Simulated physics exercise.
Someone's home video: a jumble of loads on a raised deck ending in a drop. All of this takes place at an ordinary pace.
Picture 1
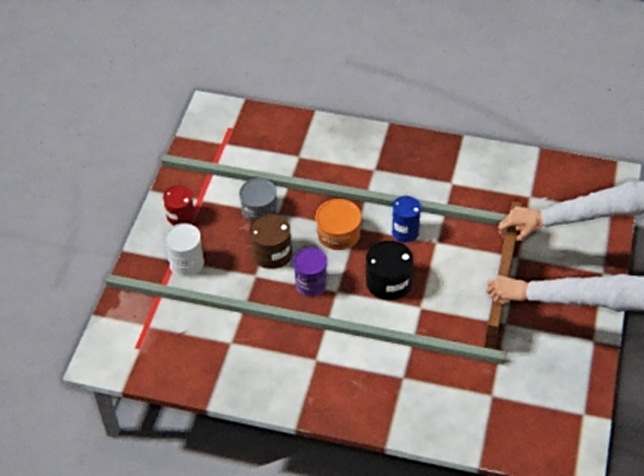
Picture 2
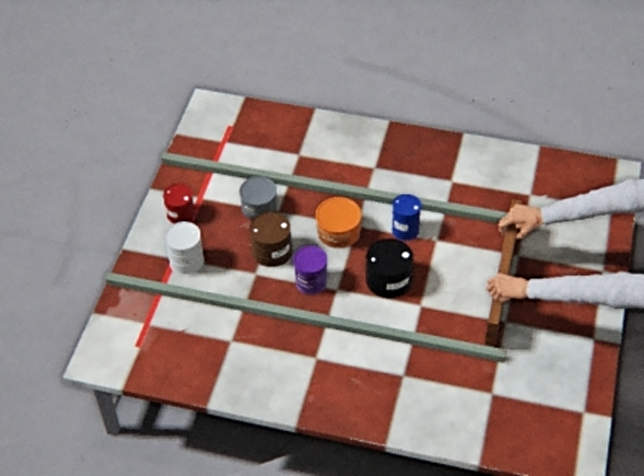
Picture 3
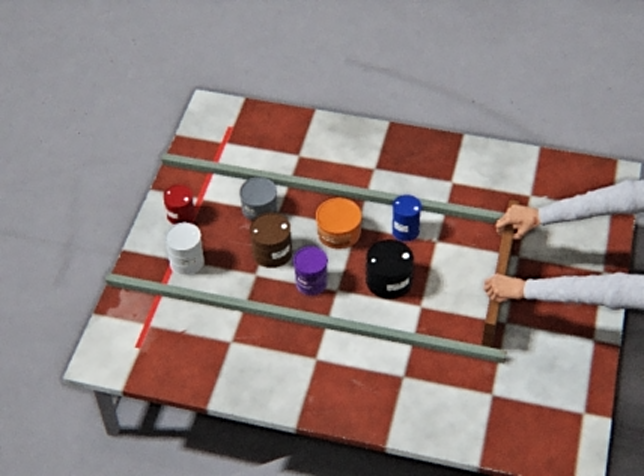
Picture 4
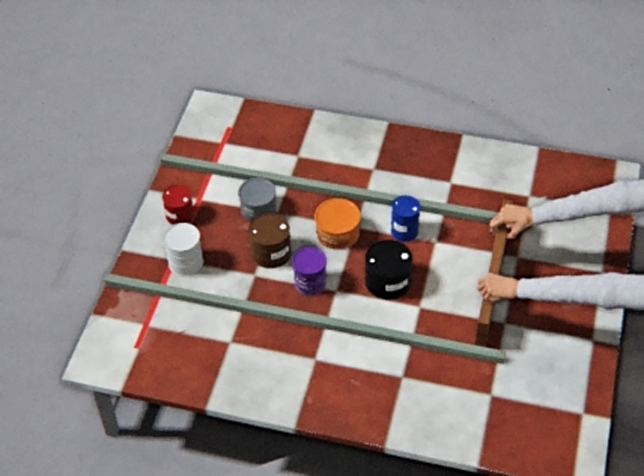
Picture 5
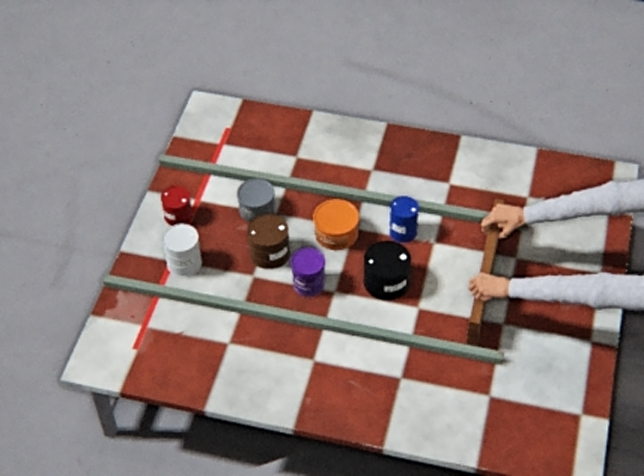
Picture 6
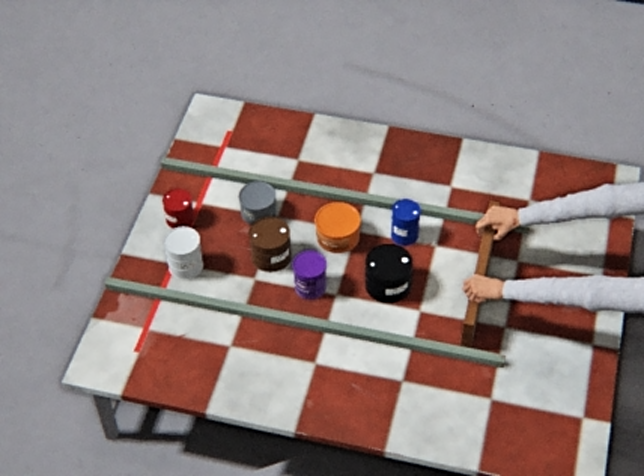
Two hands slowly slid a wooden plank a short way left between two rails on a red-and-white checkered table, while the colorful canisters and pails ahead of it stayed put, untouched.
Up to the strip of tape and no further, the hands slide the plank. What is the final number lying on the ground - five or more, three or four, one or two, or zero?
It ends at one or two.
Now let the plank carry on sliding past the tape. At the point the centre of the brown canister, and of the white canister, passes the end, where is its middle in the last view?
Around (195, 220), then around (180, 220).
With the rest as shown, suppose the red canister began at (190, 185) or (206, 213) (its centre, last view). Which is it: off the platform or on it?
In order, it drops down; drops down.
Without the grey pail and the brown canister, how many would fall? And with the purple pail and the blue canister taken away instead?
The count is 1 in the first case and 2 in the second.
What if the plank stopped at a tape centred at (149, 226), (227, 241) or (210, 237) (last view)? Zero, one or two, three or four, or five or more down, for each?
Place one: Five or over; place two: None at all; place three: None.
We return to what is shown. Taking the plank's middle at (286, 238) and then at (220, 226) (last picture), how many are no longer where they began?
At the first spot 6, then 8.
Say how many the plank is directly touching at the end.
Number in contact with it: 4.
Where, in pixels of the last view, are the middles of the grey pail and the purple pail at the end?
The grey pail ends at (161, 175) and the purple pail at (151, 264).
Soon after, none off yet; red canister at rest near (179, 209); white canister at rest near (184, 253); grey pail at rest near (258, 204).
After that, none off yet; red canister at rest near (179, 209); white canister at rest near (184, 253); grey pail displaced about its own width near (236, 192).
In the end, the number that fall off is one or two; gone, brown canister and red canister.
